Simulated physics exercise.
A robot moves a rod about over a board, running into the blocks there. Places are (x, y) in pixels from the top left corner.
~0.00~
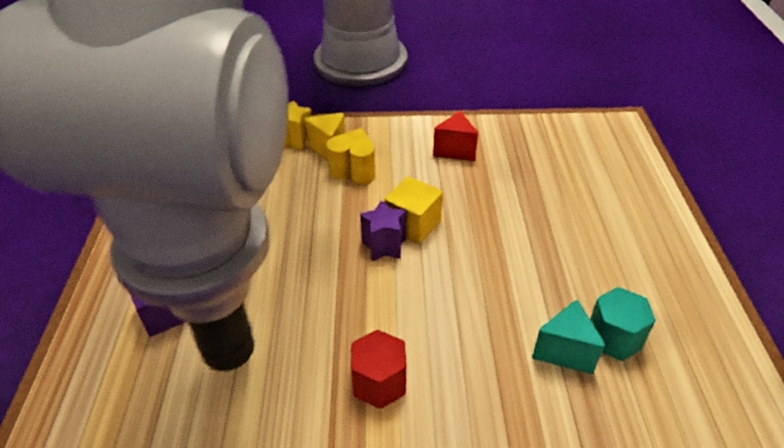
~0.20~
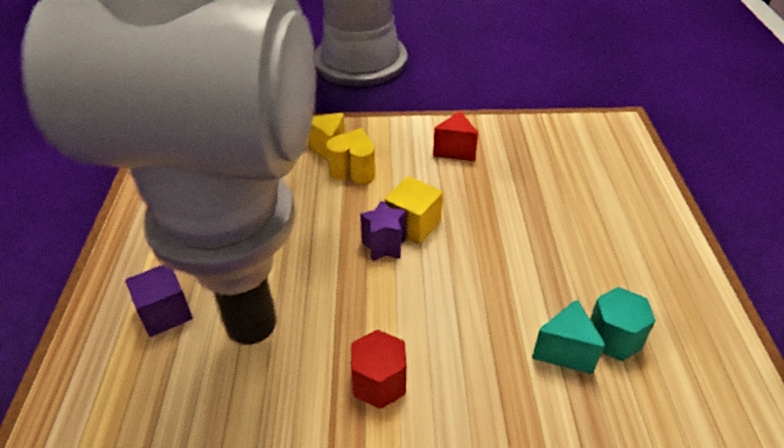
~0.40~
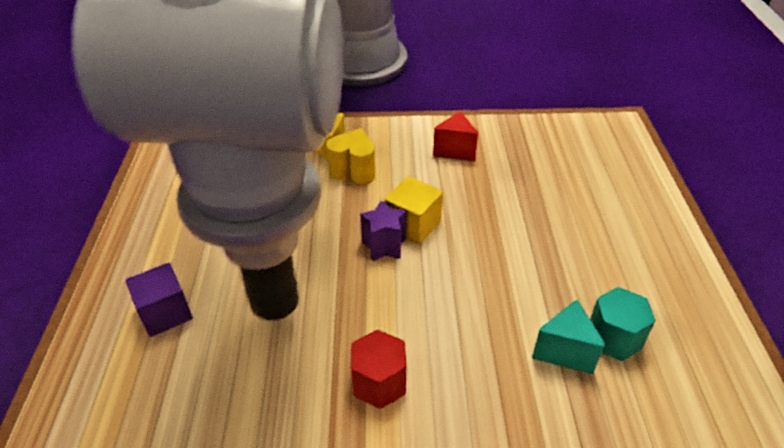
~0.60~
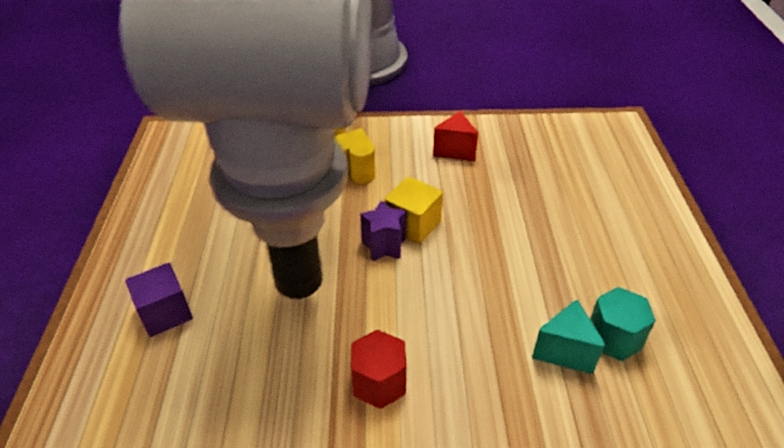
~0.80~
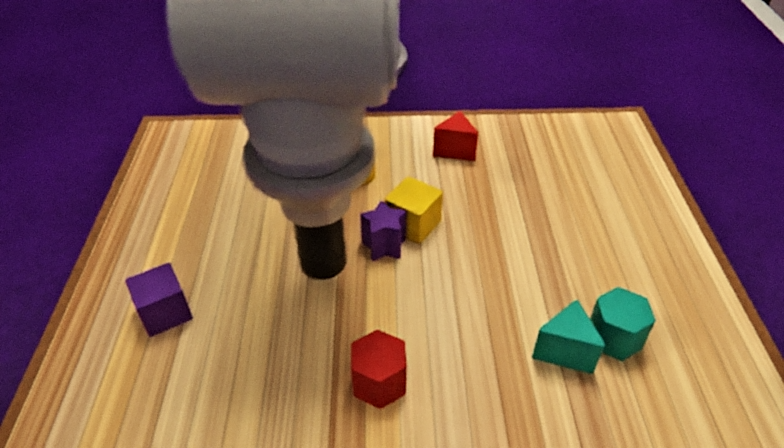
A grey robot arm with a black rod reaches over a striped wooden board on a purple surface, seen from above at an angle by a still camera. Yellow blocks and a red triangle sit toward the back, a purple star touches a yellow cube near the middle, with a purple cube left, a red hexagon in front and two green blocks right. The arm glides steadily rightward and back toward the star, moving no blocks.
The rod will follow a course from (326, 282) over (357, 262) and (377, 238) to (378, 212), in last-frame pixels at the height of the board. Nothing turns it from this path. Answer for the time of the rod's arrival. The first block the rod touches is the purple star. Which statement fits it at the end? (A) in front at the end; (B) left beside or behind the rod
Letter B.
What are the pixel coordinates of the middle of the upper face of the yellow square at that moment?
Its top middle is near (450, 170).
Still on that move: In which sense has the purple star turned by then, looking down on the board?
It turns clockwise.
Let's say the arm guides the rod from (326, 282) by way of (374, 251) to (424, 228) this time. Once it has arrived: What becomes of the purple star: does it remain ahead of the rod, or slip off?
Ahead to the end.
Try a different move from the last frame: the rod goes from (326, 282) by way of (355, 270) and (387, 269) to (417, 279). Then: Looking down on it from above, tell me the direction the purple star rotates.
Looking down, my answer is that the purple star rotates anticlockwise.
The first path, step by step. One third of the way, rod at (356, 243); purple star at (391, 214); yellow square at (418, 192).
Two thirds of the way, rod at (377, 219); purple star at (411, 198); yellow square at (437, 177).
At the end, rod at (378, 193); yellow heart not moved; purple star at (414, 183), turned 25° clockwise; yellow square at (450, 170), turned 15° clockwise.
